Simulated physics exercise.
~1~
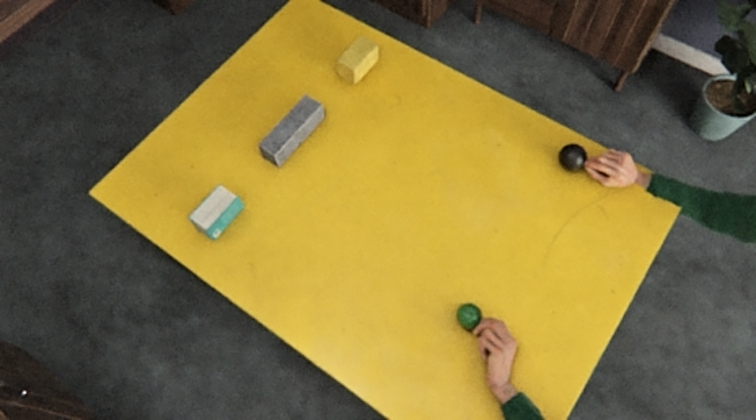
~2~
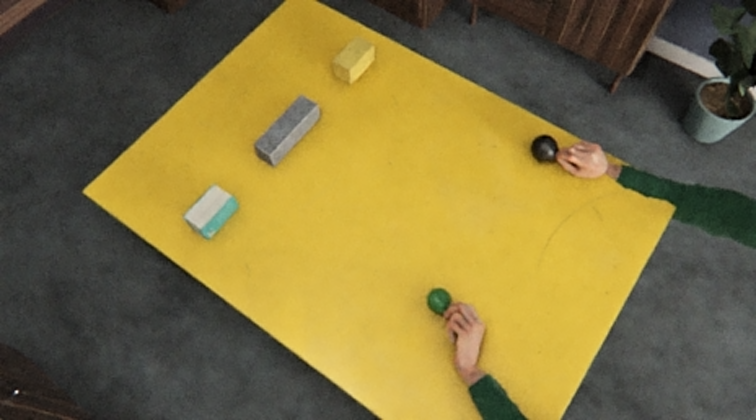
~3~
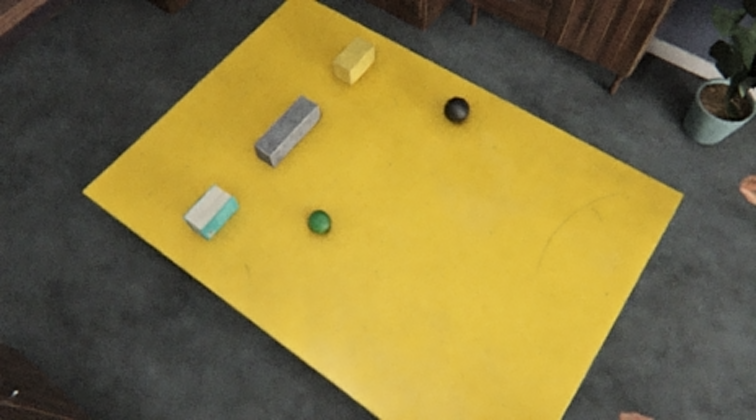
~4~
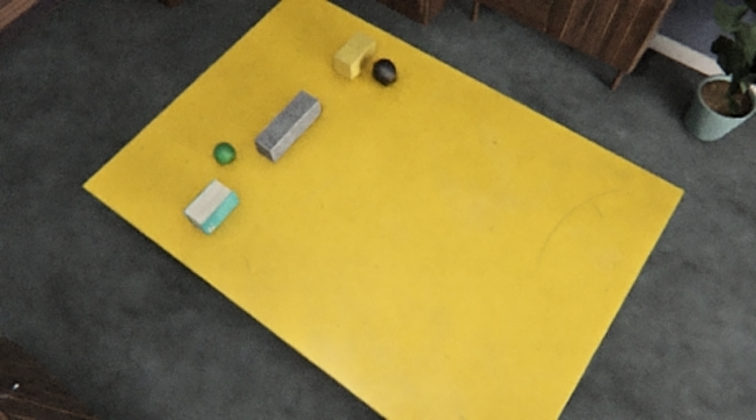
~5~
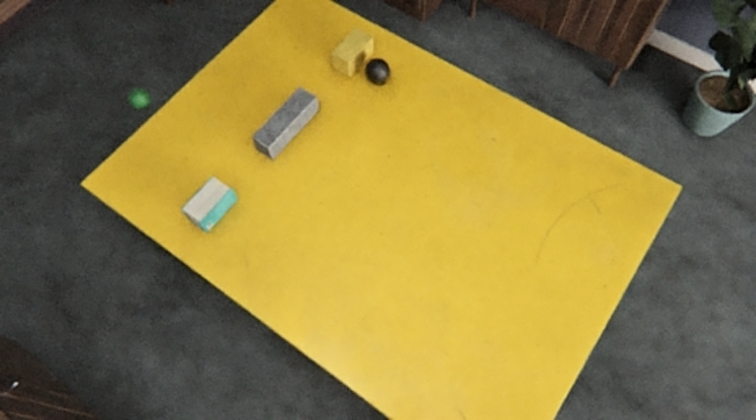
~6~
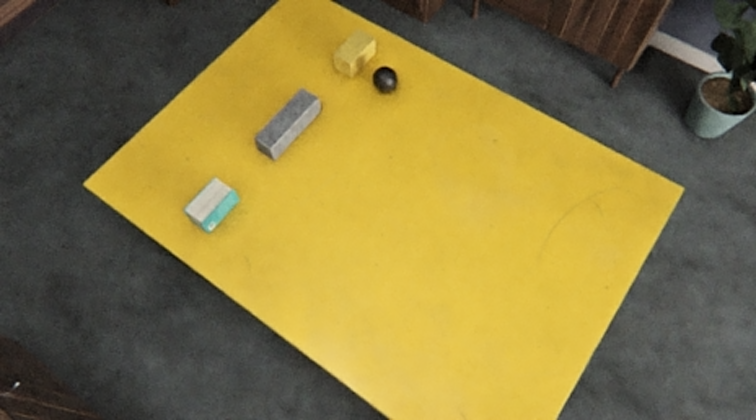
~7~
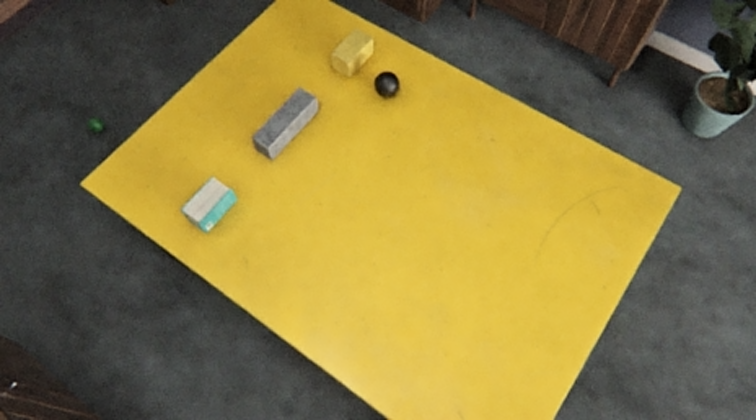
Black ball and green ball released by two hands across a yellow board, black bouncing off yellow block, green rolling through gap.
